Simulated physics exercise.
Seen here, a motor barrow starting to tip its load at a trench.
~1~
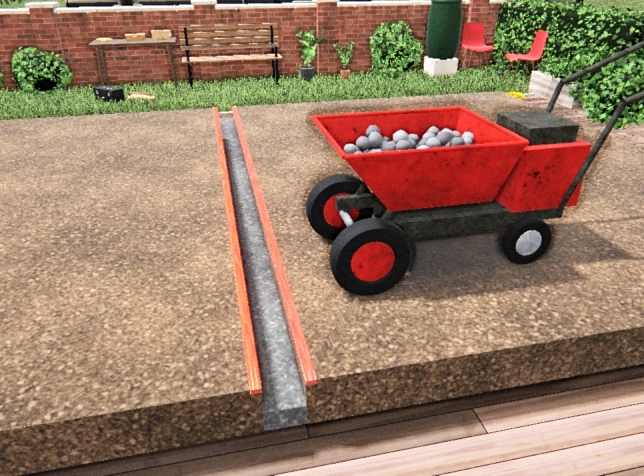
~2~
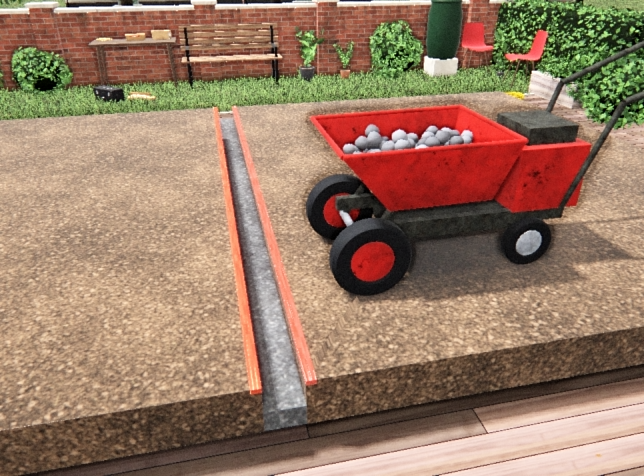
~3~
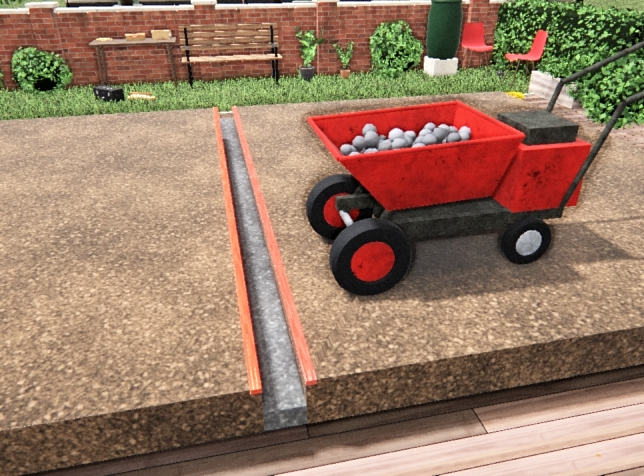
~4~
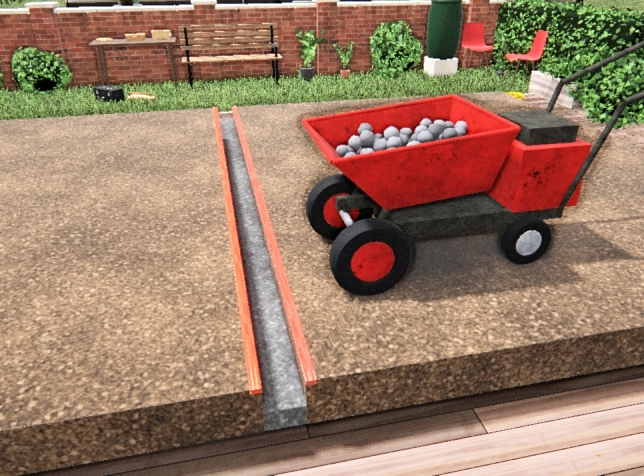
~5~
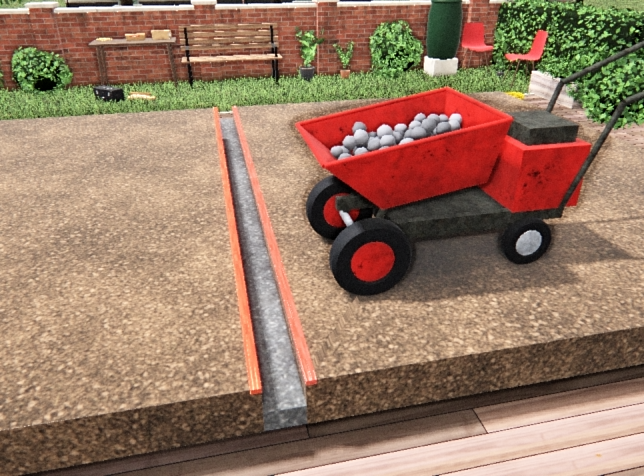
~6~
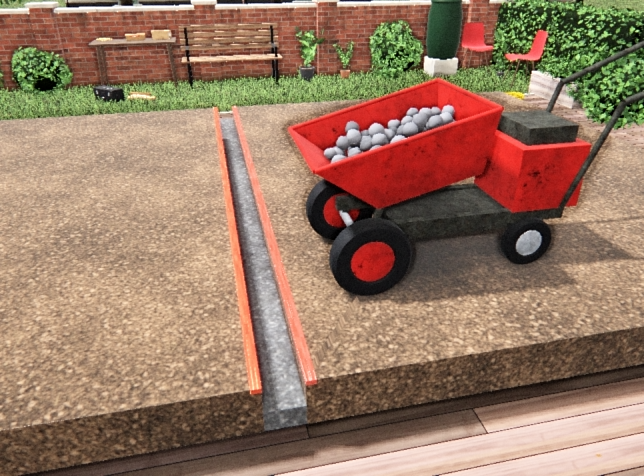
Red skip of a parked motor barrow tilting gradually leftward, its grey cobbles staying inside, beside a narrow orange-edged trench.
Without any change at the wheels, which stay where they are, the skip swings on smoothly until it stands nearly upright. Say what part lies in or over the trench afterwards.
The greater share will most likely not reach the trench.
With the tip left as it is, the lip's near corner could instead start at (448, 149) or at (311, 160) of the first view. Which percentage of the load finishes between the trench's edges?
30 and 0 percent, in that order.
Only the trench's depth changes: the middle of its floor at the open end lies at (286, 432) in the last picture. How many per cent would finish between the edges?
That would give roughly 10 percent.
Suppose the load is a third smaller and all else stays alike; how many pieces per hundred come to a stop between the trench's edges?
20 per cent or thereabouts.
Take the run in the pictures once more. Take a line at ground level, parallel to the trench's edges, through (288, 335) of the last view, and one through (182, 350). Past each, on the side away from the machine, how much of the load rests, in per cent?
About 90 and 30 %.
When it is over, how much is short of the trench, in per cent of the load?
Result: Close to 0 %.
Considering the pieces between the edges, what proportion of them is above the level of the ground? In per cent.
10 per cent, near enough.
Shortly afterwards, skip tipped steeply; the whole lot in the skip.
Next, skip tipped steeply; the bulk in the skip; near a quarter beyond it; only a few falling.
Some moments later, skip tipped right over; a little in the skip; a little in or heaped over the trench; the bulk beyond it.
In the end, skip tipped right over; a little in the skip; a little in or heaped over the trench; the bulk beyond it.
